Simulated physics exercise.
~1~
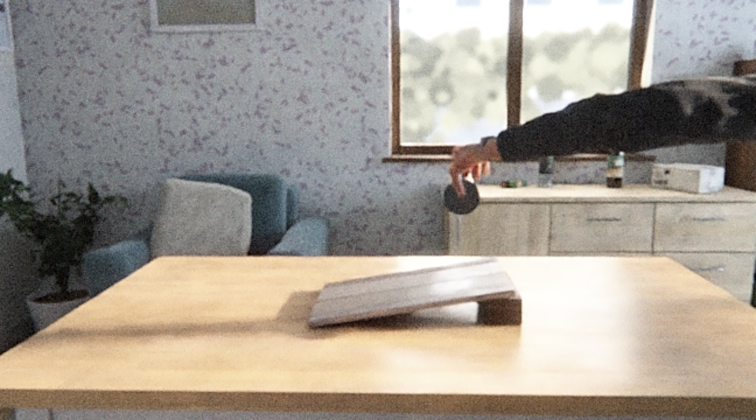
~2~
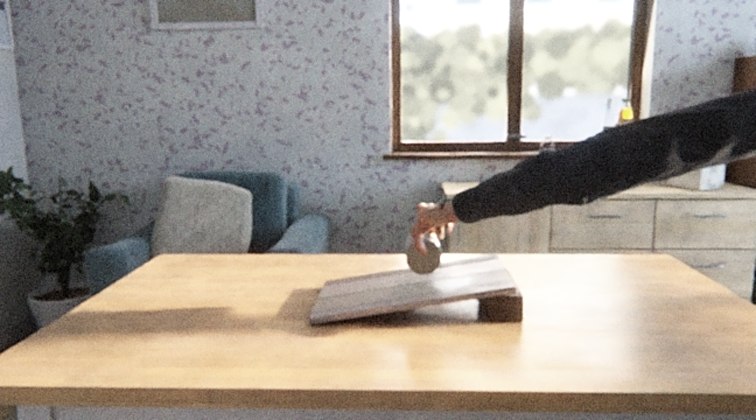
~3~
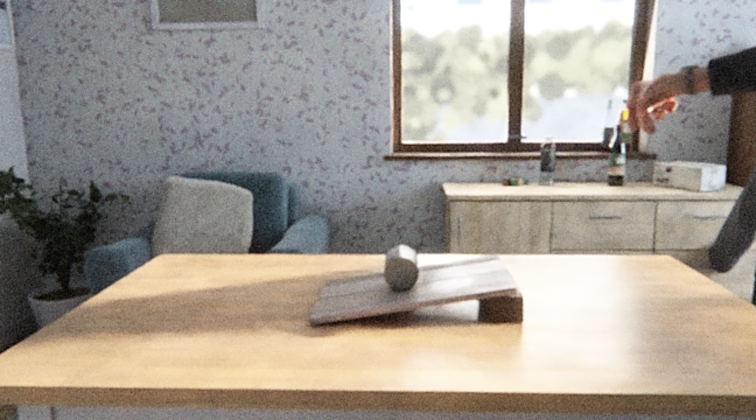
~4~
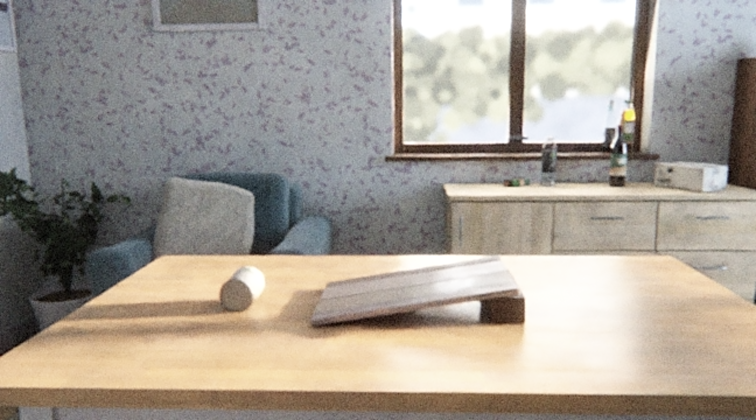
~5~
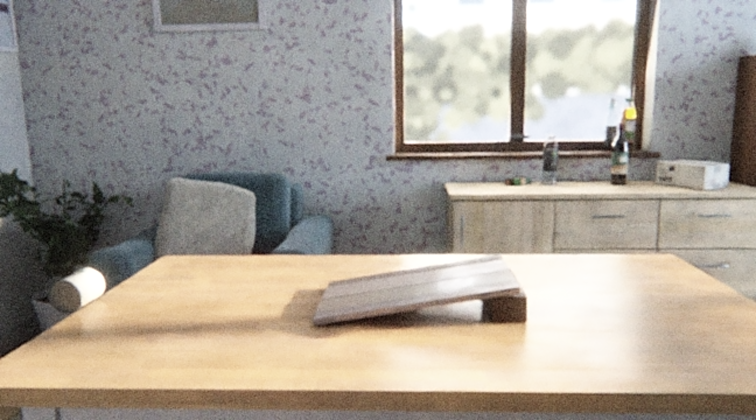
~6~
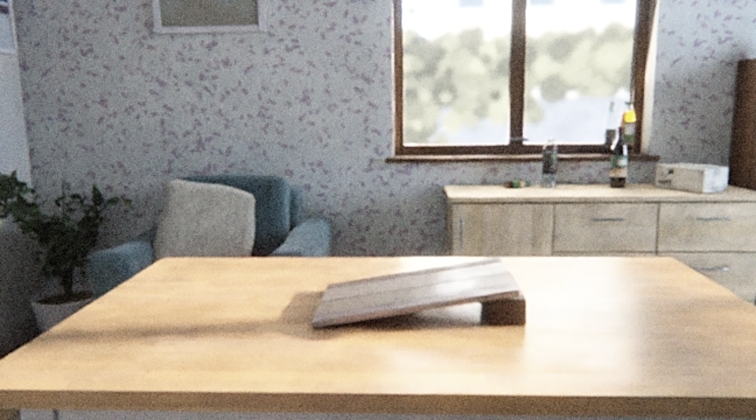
A dark-sleeved arm reaches in from the right over a light wooden table in a living room, seen from the front by a slightly swaying camera. On the table, a grey-brown board is propped on a dark block at its right end, with a teal armchair and plant behind on the left and a pale sideboard beneath a window on the right. The hand lowers a whitish tin onto the board on its side, lets go and draws back. The tin rolls down leftward, leaves the board and crosses the tabletop to the left edge. Finally it is out of sight, while the board remains in place.
